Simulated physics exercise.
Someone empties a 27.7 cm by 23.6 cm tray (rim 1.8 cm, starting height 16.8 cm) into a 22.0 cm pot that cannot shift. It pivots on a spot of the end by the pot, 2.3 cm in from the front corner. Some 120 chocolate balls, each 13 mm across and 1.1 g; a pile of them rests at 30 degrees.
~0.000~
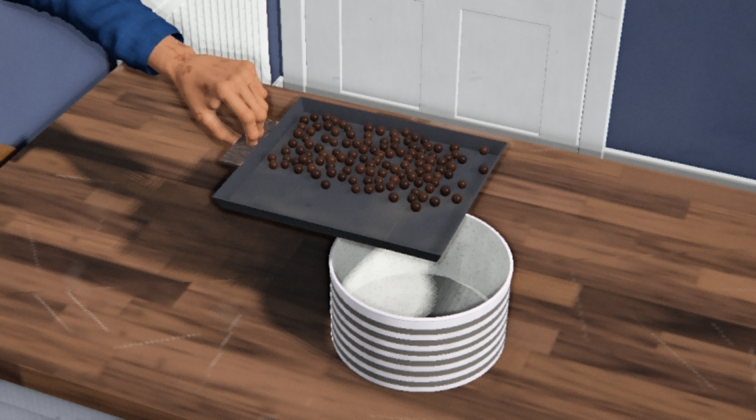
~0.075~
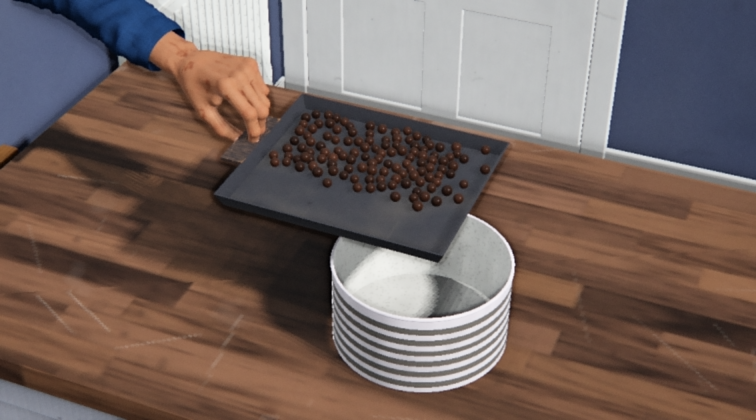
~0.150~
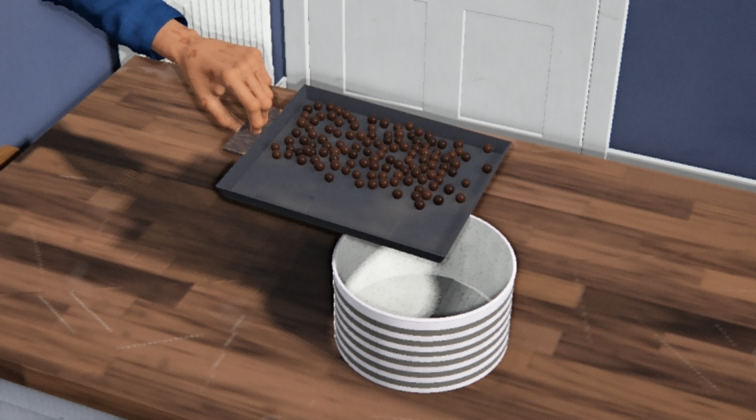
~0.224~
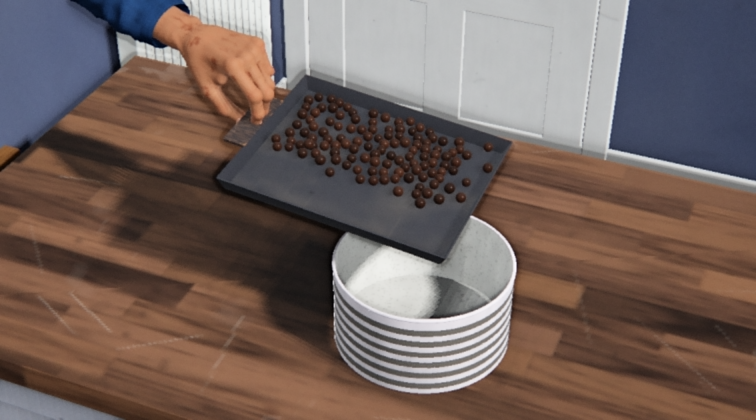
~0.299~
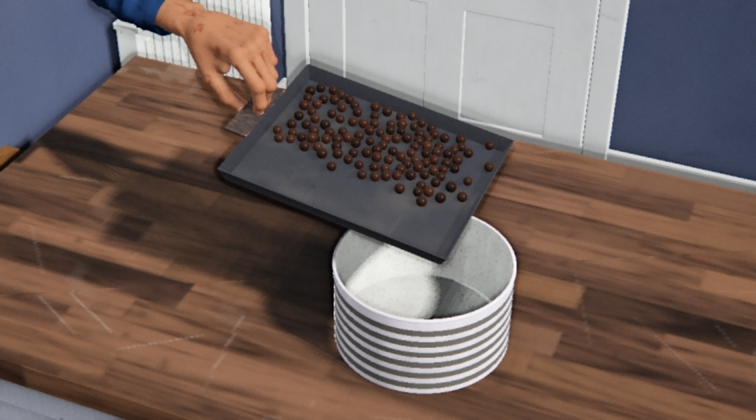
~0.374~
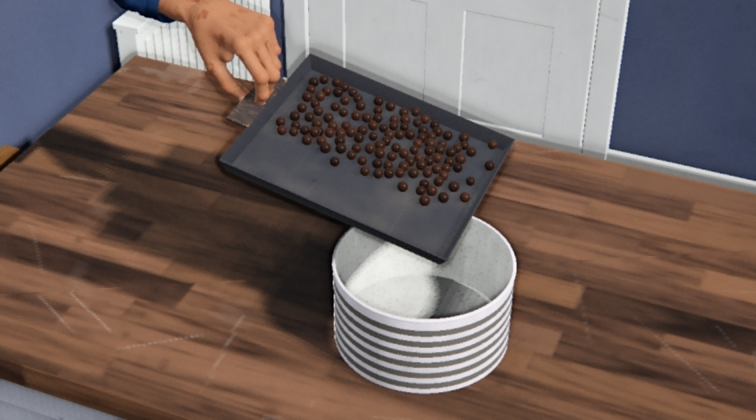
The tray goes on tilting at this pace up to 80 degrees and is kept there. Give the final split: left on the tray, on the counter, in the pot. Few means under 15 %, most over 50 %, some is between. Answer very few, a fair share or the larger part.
Left on the tray: Very few; on the counter: A fair share; in the pot: The larger part.
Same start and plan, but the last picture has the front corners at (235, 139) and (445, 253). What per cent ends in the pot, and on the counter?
Pot 45, counter 55.
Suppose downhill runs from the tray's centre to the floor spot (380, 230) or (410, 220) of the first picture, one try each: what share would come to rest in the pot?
About 55 and 65 per cent.
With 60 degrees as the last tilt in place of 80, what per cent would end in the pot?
In that case some 40 per cent.
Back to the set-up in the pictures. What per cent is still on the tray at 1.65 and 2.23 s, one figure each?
In turn: 95, 0.
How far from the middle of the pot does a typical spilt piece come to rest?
About 20 cm.
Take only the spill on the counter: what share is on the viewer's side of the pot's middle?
About 20 per cent.
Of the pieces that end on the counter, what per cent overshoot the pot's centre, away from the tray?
Some 90 per cent.
After 1.14 s, tilt 44 degrees; the tray holds 100 %, the pot 0 %.
After 1.65 s, tilt 65 degrees; the tray holds 95 %, the pot 0 %.
After 2.23 s, tilt 80 degrees; the tray holds 0 %, the pot 55 %.
By 3.3 s all is still; tray 0 %, counter 40 %, pot 60 %.
